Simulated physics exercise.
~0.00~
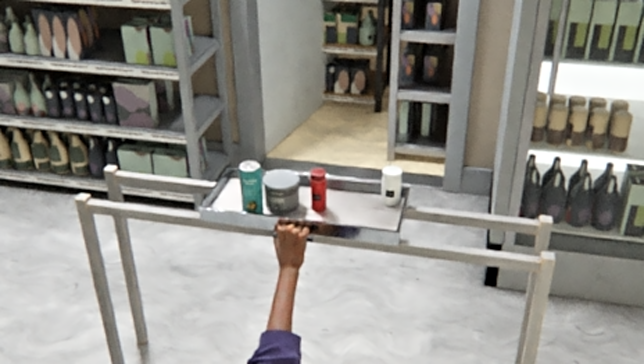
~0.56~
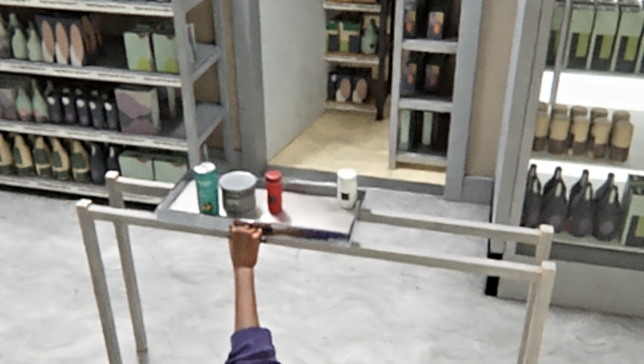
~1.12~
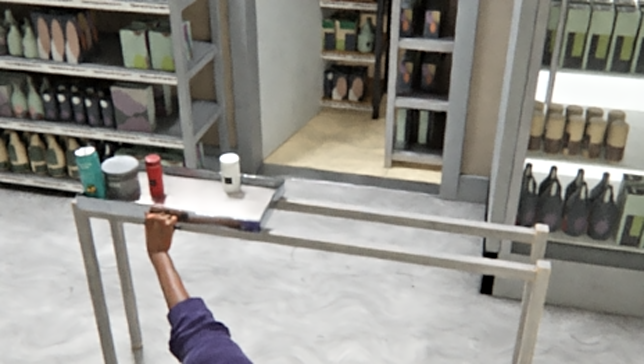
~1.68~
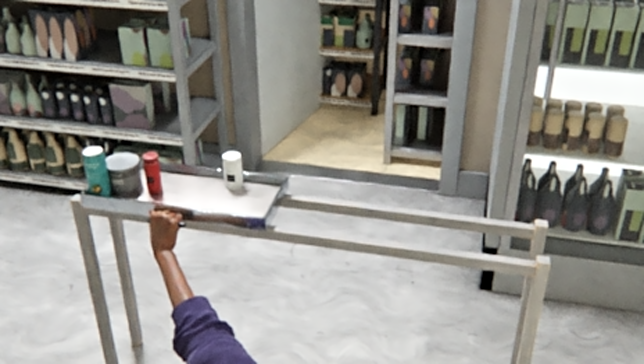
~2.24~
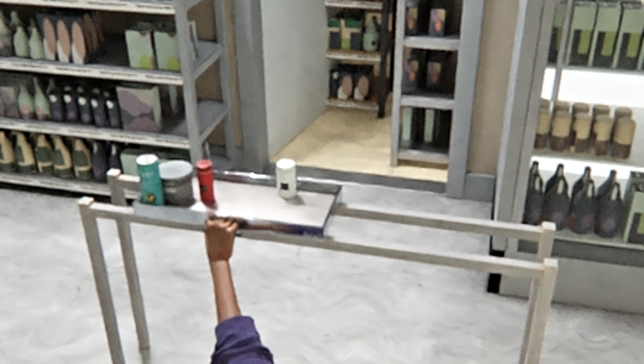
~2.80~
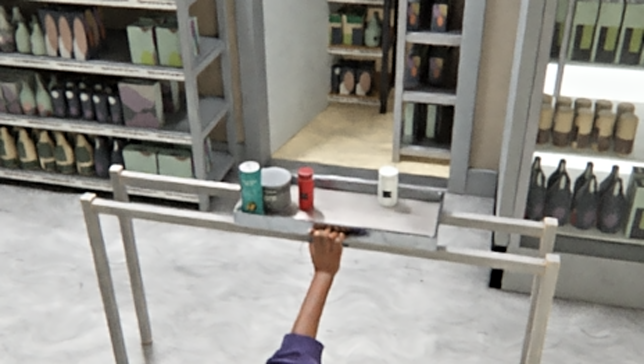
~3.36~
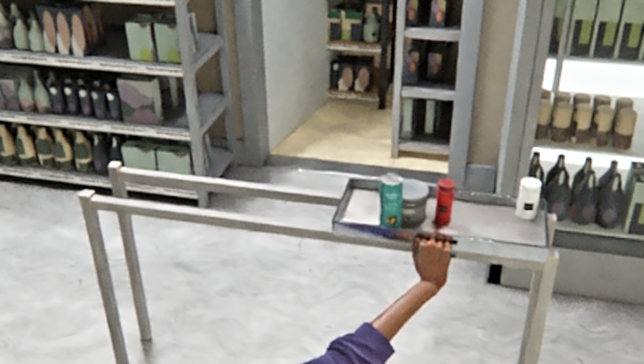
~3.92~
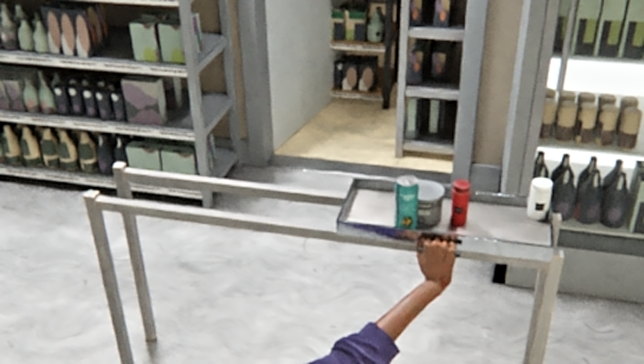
A hand at the end of a purple sleeve grips the front edge of a shallow grey tray resting on a pale metal frame, seen from slightly above in a shop with shelves of bottles behind. On the tray, from left to right, stand a turquoise can, a grey tub, a red shaker and a white shaker. The hand slides the tray left to the end of the frame, where it briefly stays. It then moves the tray back right, past the middle to the far end. The tray finishes there, with all four items still upright and in the same order.
